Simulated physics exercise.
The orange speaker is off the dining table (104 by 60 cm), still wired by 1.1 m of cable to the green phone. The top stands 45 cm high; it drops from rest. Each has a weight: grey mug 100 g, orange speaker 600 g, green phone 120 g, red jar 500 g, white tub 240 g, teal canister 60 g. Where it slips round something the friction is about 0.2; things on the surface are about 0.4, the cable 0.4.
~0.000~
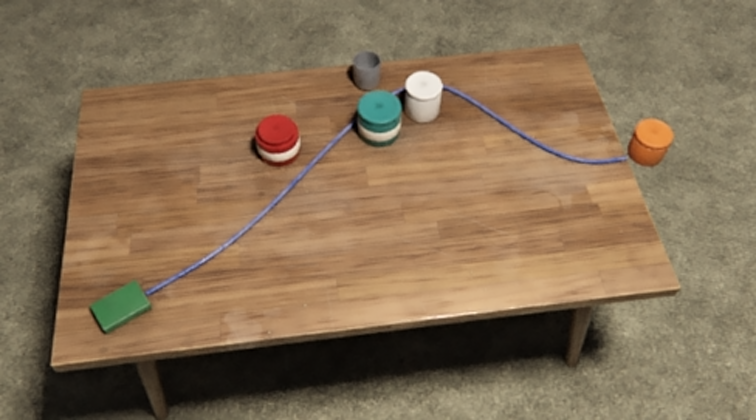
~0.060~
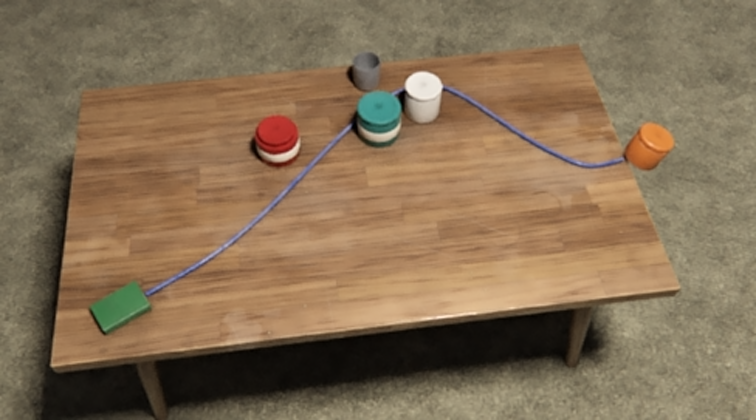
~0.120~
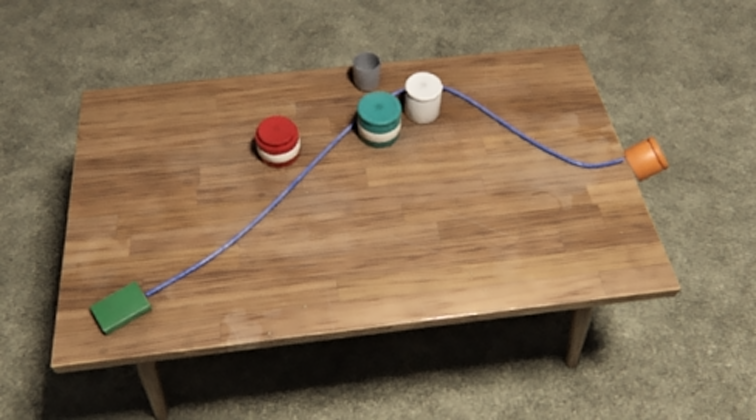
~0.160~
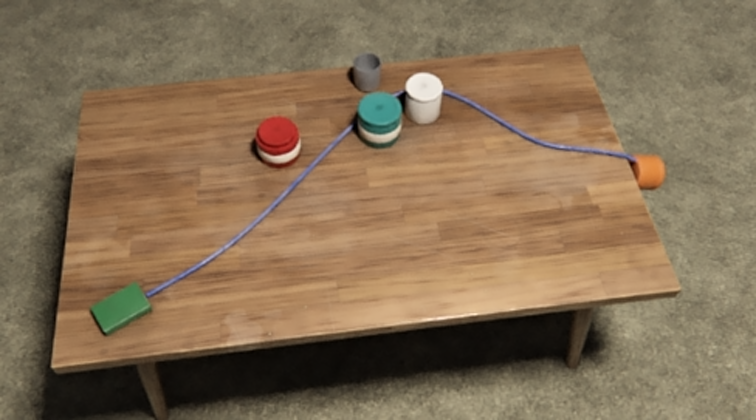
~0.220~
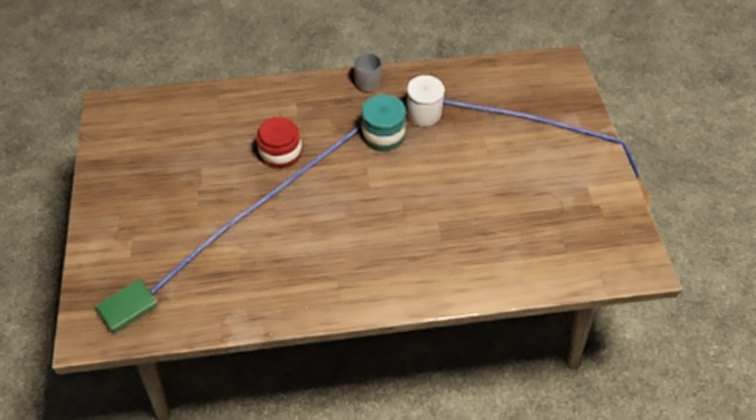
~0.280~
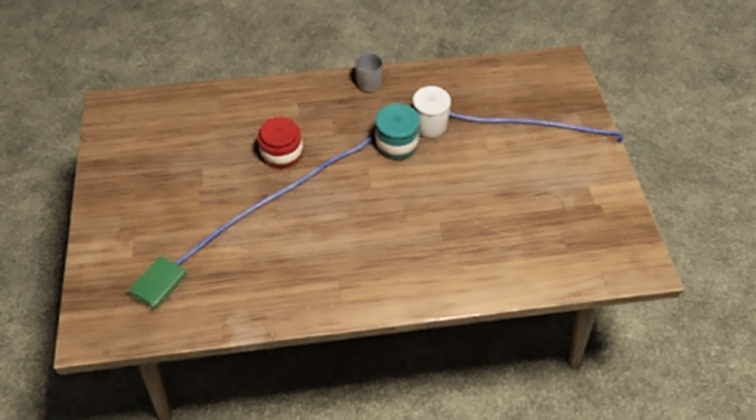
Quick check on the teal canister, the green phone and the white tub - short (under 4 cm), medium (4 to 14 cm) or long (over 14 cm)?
Check: Teal canister medium, green phone long, white tub medium.
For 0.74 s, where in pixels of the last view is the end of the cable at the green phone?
Around (332, 165).
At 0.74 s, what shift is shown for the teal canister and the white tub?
Approx. shifts - teal canister: 8 cm; white tub: 10 cm.
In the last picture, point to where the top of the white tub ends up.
End position in the last picture: Approx. (448, 122).
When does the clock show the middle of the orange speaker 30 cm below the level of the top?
Close to 0.34 s.
By 0.5 s, the cable's tail end at (302, 185); green phone 34 cm off its start, white tub 10 cm off its start, teal canister 8 cm off its start.
By 0.7 s, the cable's tail end at (332, 165); green phone 41 cm off its start, white tub 10 cm off its start, teal canister 8 cm off its start.
By 1.0 s, the cable's tail end at (332, 165); green phone 41 cm off its start at (309, 168), white tub 10 cm off its start at (448, 122), teal canister 8 cm off its start at (410, 134).
By 1.2 s, the cable's tail end at (332, 165); green phone 41 cm off its start, white tub 10 cm off its start, teal canister 8 cm off its start.
By 2.4 s, the cable's tail end at (332, 165); green phone 41 cm off its start at (309, 168), white tub 10 cm off its start at (448, 122), teal canister 8 cm off its start at (410, 134), orange speaker over the edge.
